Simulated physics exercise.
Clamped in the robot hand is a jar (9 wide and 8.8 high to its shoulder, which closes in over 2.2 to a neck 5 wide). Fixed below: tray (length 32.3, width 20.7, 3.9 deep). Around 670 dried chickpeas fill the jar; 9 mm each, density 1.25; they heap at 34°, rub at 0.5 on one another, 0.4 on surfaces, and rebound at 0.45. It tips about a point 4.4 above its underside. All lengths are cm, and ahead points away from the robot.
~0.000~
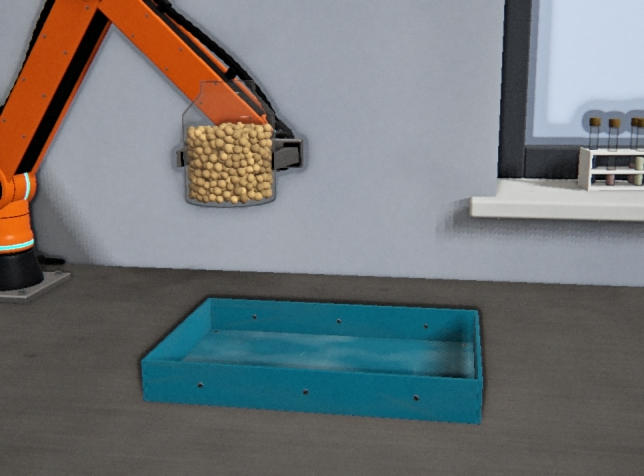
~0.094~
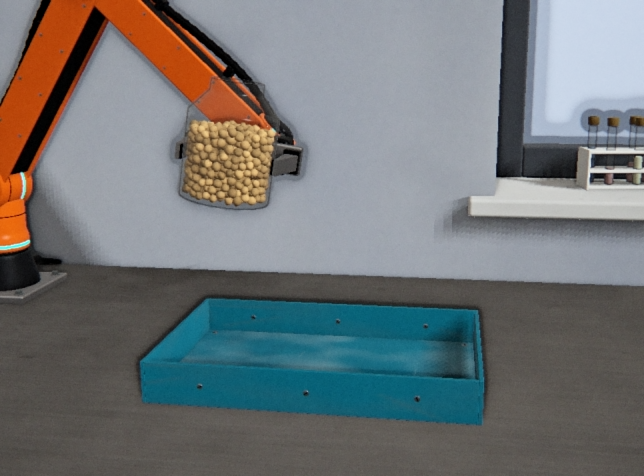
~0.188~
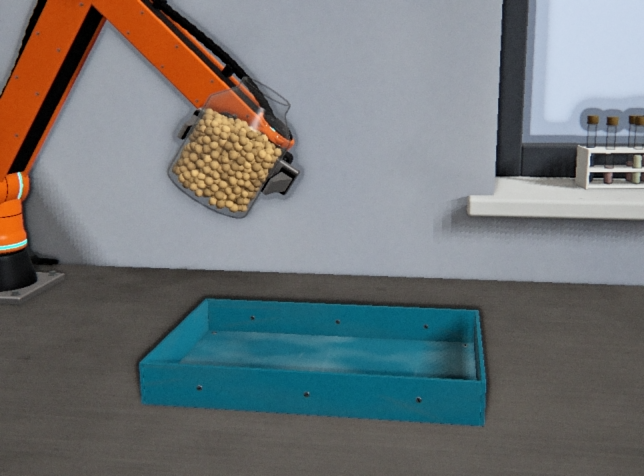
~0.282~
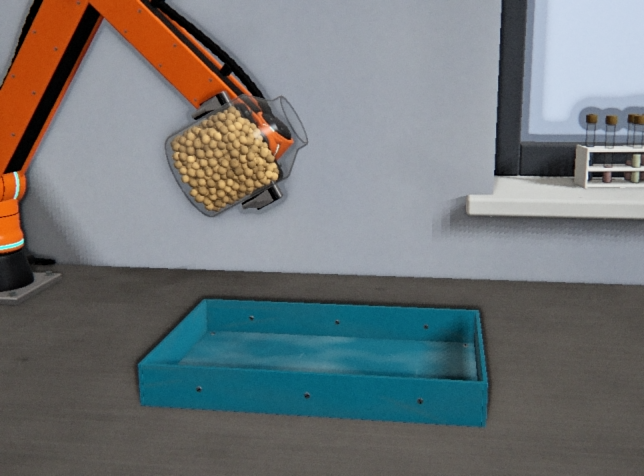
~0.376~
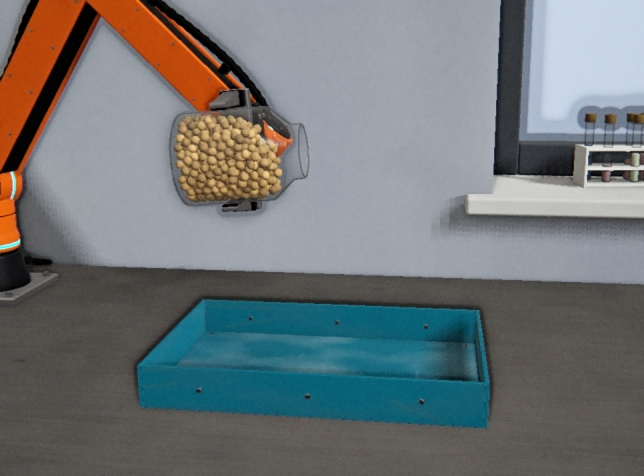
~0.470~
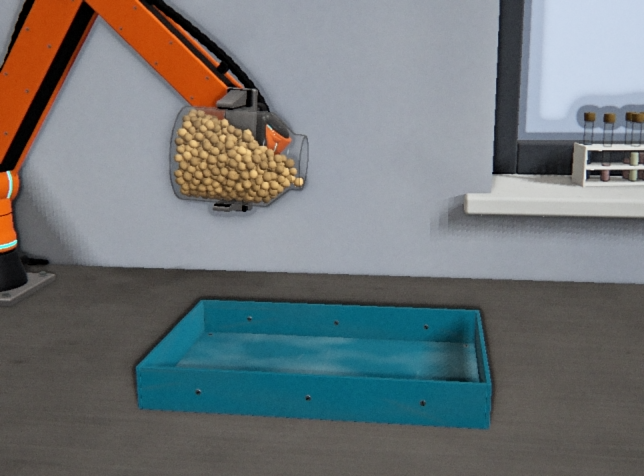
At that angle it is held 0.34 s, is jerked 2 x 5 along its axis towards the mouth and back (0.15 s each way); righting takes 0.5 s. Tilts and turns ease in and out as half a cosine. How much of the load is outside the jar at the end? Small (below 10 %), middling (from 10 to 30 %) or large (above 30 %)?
Share outside the jar: Middling (from 10 to 30 %).
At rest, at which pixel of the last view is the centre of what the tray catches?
Near (394, 372).
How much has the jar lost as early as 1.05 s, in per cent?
About 5 per cent by then.
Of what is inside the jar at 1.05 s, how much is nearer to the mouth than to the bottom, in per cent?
About 65 per cent.
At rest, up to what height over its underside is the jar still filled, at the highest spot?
About 8.5 cm.
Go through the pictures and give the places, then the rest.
The first frame shows the jar middle at (230, 159), upright; upper third of the load around (229, 140), from x 190 to 270, top at y 125; 667 in the jar.
The second frame shows the jar middle at (229, 158), tipped 9°; upper third of the load around (228, 140), from x 185 to 270, top at y 125.
The third frame shows the jar middle at (228, 158), tipped 32°; upper third of the load around (224, 140), from x 175 to 275, top at y 115.
The fourth frame shows the jar middle at (227, 157), tipped 62°; upper third of the load around (223, 138), from x 175 to 275, top at y 110.
The fifth frame shows the jar middle at (227, 157), tipped 85°; upper third of the load around (218, 138), from x 180 to 280, top at y 120.
The sixth frame shows the jar middle at (226, 156), tipped 94°; upper third of the load around (214, 143), from x 180 to 300, top at y 115; 667 in the jar.
After 1.05 s, tipped 94°, highest piece 26 above the table; 641 in the jar, 10 in the tray, 16 in flight or on a rim.
After 1.62 s, tipped 58°, highest piece 26 above the table; 559 in the jar, 106 in the tray, 2 in flight or on a rim.
After 2.11 s, upright, highest piece 27 above the table; 559 in the jar, 108 in the tray.
After 2.81 s, upright, highest piece 27 above the table; 559 in the jar, 108 in the tray.
In the end, 559 in the jar, 108 in the tray. That is 16 % outside the jar.
